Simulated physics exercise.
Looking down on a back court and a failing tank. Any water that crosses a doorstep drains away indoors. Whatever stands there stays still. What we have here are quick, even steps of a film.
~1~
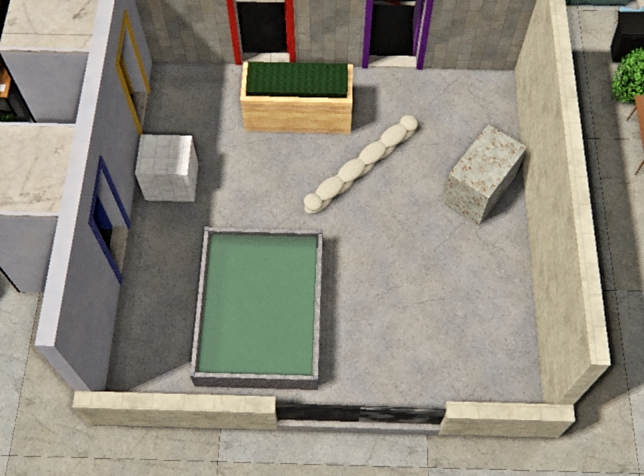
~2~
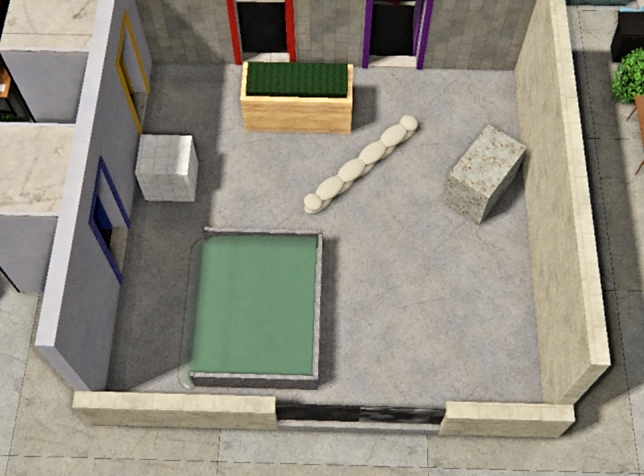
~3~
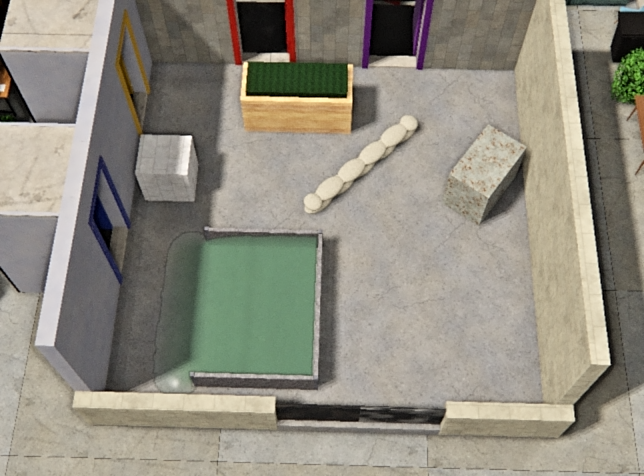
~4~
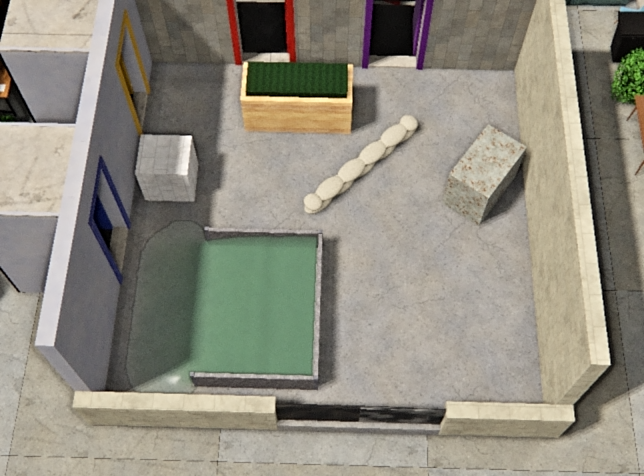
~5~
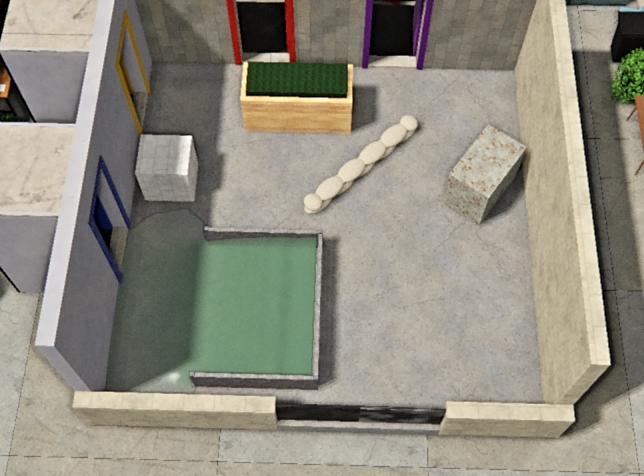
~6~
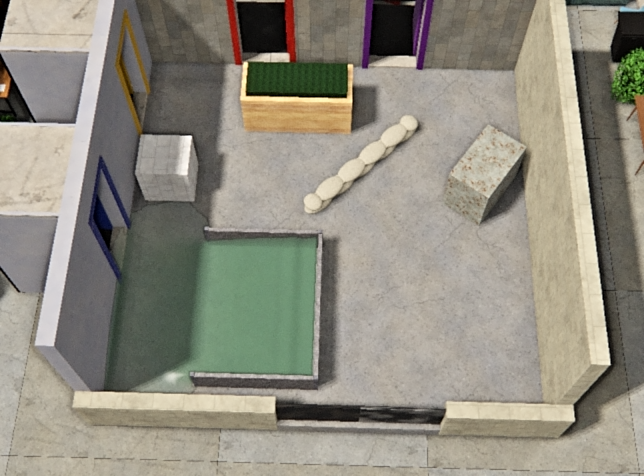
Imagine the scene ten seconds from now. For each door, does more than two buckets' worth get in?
Result: The red door holds up fine I think. The purple door holds up fine I think. The yellow door holds up fine I think. The blue door gets overrun I think.
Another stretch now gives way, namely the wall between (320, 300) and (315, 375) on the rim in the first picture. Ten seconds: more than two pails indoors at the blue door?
At the blue door, the flow misses the threshold.
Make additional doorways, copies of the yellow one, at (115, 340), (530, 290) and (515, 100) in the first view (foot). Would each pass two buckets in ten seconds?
Exceeds the limit; falls short; falls short.
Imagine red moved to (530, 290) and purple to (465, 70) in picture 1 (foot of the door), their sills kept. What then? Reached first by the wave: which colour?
The blue door.
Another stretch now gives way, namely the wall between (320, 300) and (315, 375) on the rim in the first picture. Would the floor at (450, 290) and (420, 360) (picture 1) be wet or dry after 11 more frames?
Note: Point one inundated; point two inundated.
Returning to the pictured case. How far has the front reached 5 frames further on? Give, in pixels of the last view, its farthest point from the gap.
The front's farthest point is close to (138, 165).
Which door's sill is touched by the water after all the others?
My answer: The door marked purple.
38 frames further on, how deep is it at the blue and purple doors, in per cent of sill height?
Some 100 percent and then some 50 percent.
A moment on, water covers 15 % of the floor; the red door not reached, the purple door not reached, the yellow door not reached, the blue door over two buckets in.
Next, water covers 15 % of the floor; the red door not reached, the purple door not reached, the yellow door wet at the sill, nothing in, the blue door far over two buckets in.
Then, water covers 35 % of the floor; the red door not reached, the purple door not reached, the yellow door wet at the sill, nothing in, the blue door far over two buckets in.
Later, water covers 65 % of the floor; the red door wet at the sill, nothing in, the purple door wet at the sill, nothing in, the yellow door wet at the sill, nothing in, the blue door far over two buckets in.
In the end, water covers 80 % of the floor; the red door wet at the sill, nothing in, the purple door under two buckets in, the yellow door wet at the sill, nothing in, the blue door far over two buckets in.
